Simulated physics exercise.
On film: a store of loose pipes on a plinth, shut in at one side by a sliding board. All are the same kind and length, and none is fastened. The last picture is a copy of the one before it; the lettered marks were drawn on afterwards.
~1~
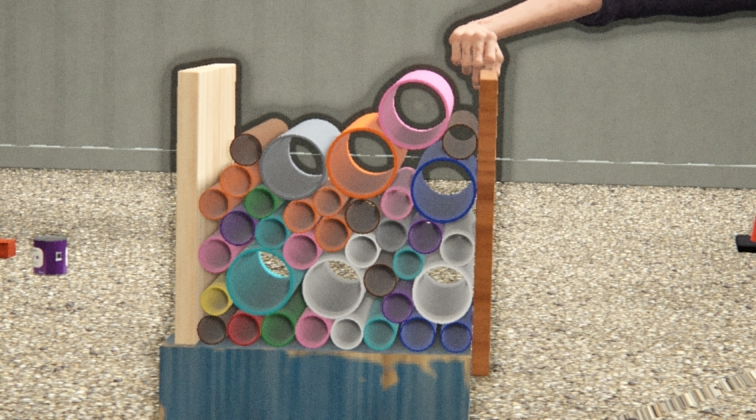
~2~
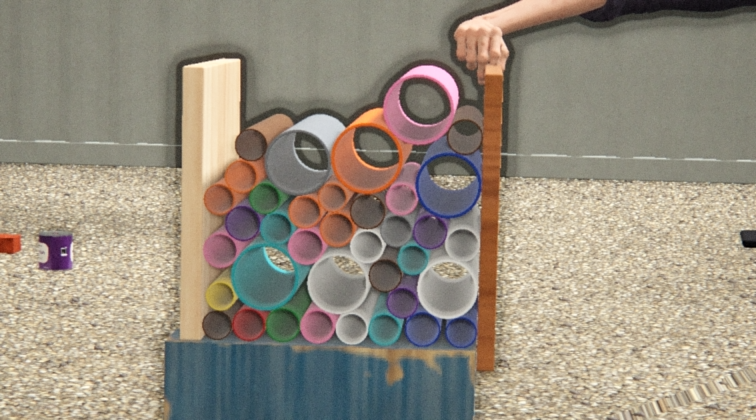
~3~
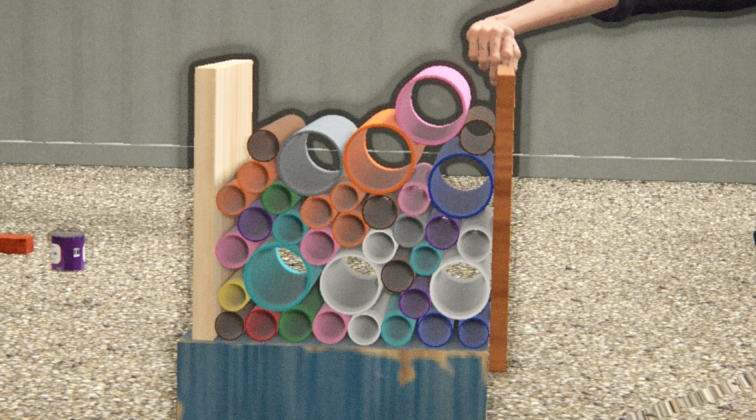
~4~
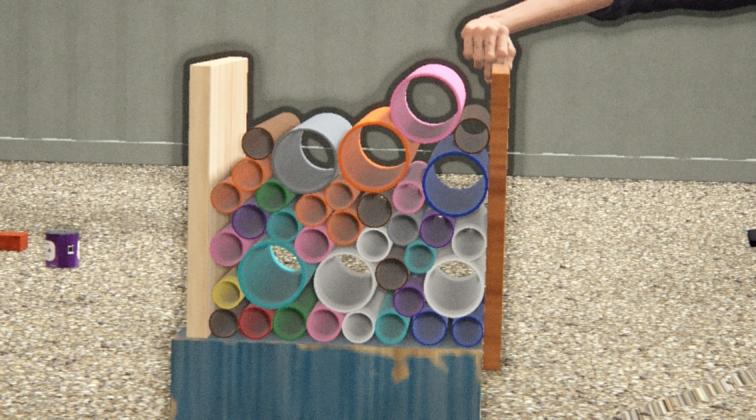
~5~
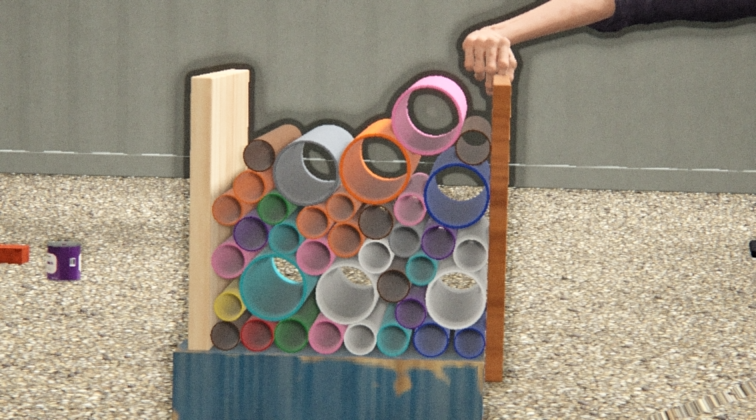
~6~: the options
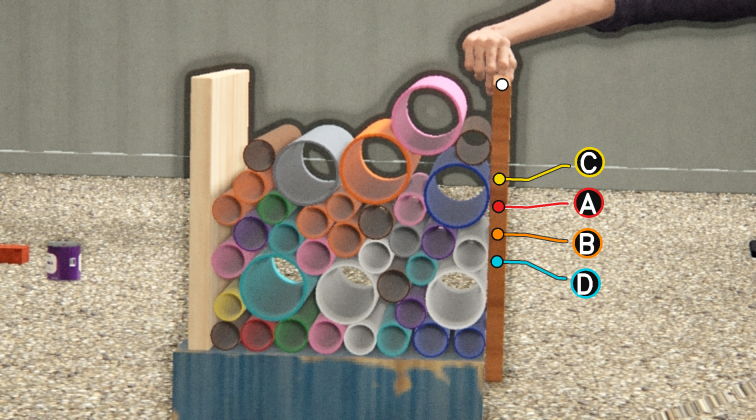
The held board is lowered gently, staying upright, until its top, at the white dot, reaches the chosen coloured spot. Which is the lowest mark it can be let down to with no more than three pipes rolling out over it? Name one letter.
Stop at D.
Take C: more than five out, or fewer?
It loses fewer than five.
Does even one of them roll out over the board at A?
Yes, at A.
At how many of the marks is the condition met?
Four of the four.
On the copy, A at (499, 207); B at (498, 234); C at (500, 179); D at (497, 261); the white dot at (503, 84).
On D. First, top of the board (491, 160).
Then, top of the board (488, 244).
Finally, top of the board (488, 260), three out over the board.
By contrast, A one out over the board; B one out over the board; C none out over the board.
